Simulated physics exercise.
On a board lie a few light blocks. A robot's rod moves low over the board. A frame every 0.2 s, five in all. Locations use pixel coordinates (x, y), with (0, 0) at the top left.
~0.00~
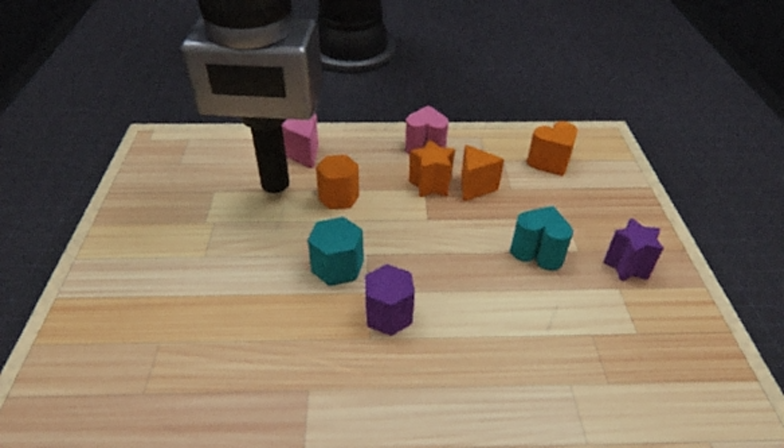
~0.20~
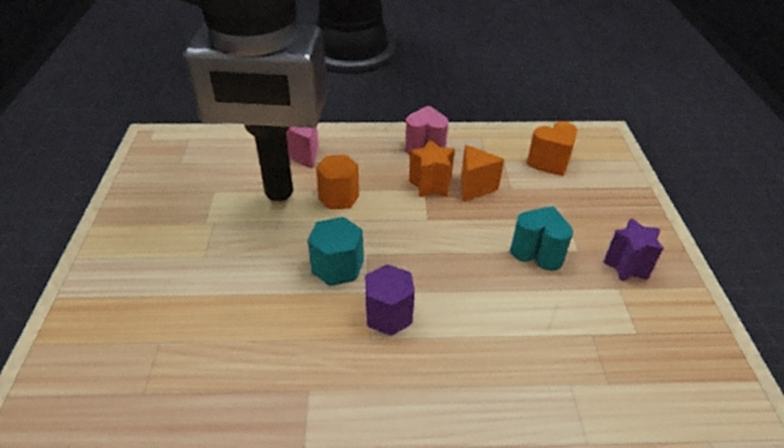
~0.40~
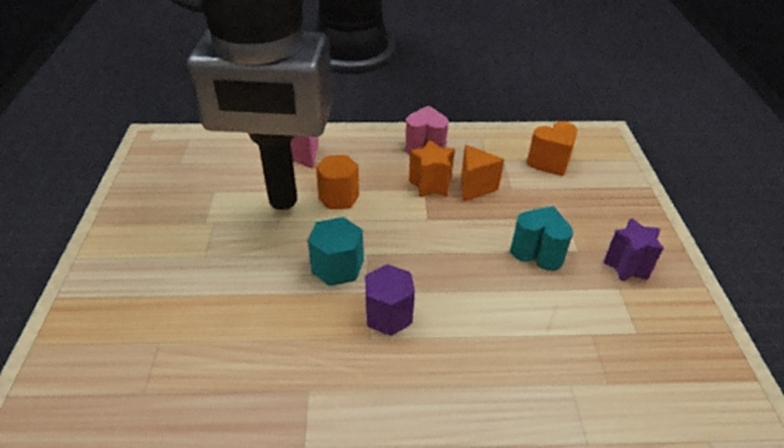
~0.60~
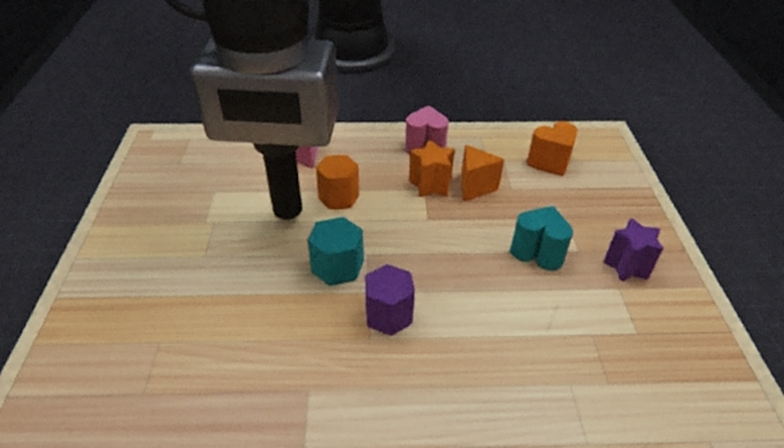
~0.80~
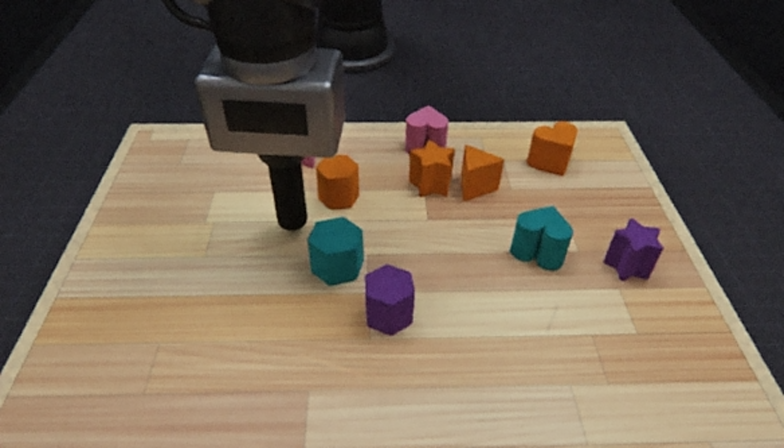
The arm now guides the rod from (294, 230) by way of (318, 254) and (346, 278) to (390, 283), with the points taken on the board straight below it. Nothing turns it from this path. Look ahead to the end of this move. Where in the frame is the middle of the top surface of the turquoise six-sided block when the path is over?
Around pixel (423, 279).
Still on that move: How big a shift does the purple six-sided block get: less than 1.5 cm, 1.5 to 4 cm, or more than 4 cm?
Covers over 4 cm.
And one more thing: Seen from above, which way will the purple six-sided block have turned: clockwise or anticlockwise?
It goes round the way clock hands do.
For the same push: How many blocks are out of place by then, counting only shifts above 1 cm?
The answer is two blocks.
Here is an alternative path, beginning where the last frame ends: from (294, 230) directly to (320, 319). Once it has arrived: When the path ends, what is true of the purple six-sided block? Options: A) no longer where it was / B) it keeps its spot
My pick is B.
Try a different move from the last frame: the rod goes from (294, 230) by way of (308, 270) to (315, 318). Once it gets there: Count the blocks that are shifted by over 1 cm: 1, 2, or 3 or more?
My guess is one.
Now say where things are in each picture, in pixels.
In the first frame, rod tip (276, 185); block tops, turquoise six-sided block (335, 234); orange six-sided block (337, 166); purple six-sided block (389, 283).
In the second frame, rod (279, 193); blocks unchanged.
In the third frame, rod (283, 202); blocks unchanged.
In the fourth frame, rod (288, 211); blocks unchanged.
In the fifth frame, rod (293, 222); turquoise six-sided block (335, 234); orange six-sided block (337, 166); purple six-sided block (389, 283).
What follows on the original path. One third of the way, rod (317, 246); turquoise six-sided block (347, 243).
Two thirds of the way, rod (346, 270); turquoise six-sided block (383, 266), turned 15° anticlockwise; purple six-sided block (412, 300).
At the end, rod (390, 275); turquoise six-sided block (423, 279); orange six-sided block in place; purple six-sided block (435, 320), turned 30° clockwise.
